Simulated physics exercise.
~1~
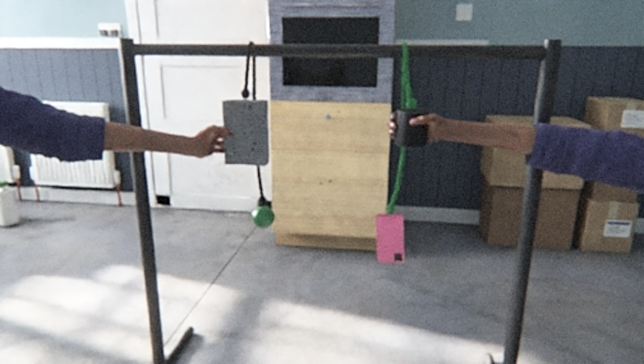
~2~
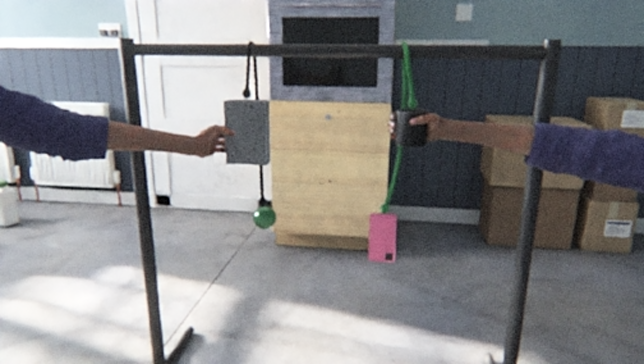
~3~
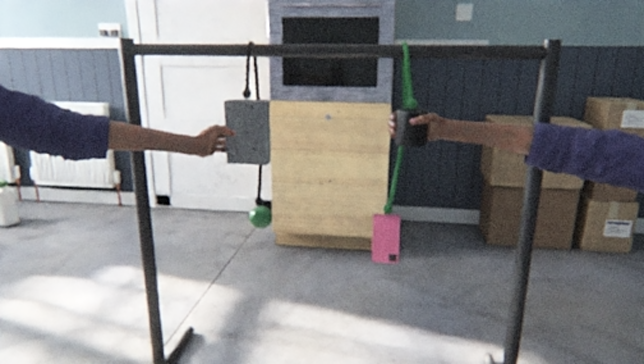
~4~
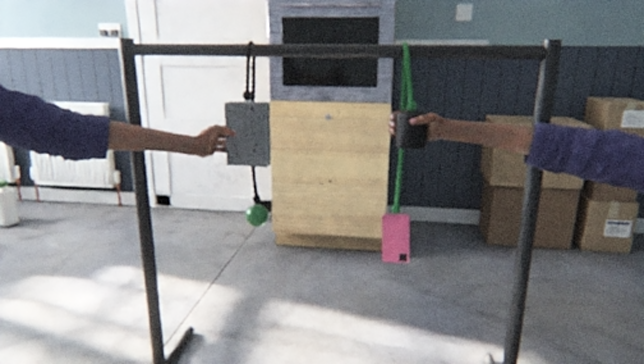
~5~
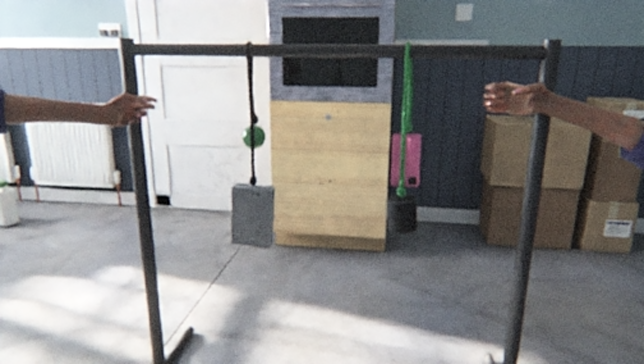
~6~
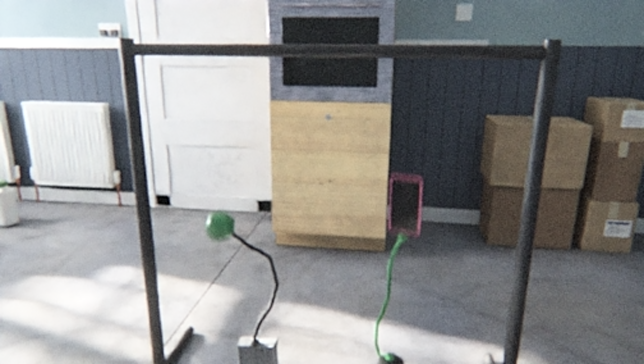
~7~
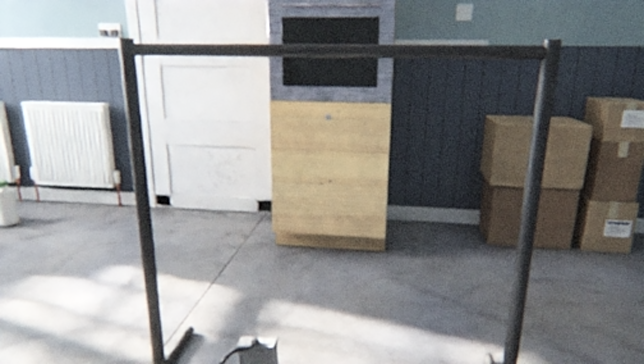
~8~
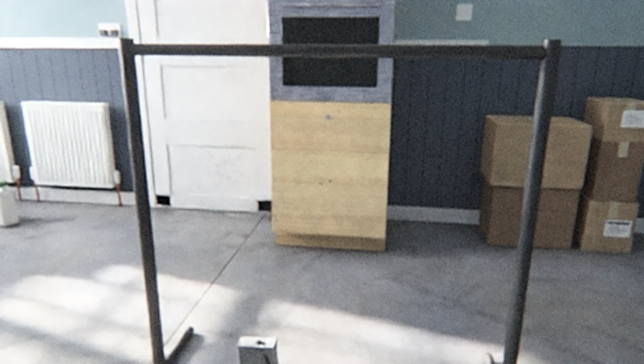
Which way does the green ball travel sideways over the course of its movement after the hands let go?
The green ball moves toward the left.
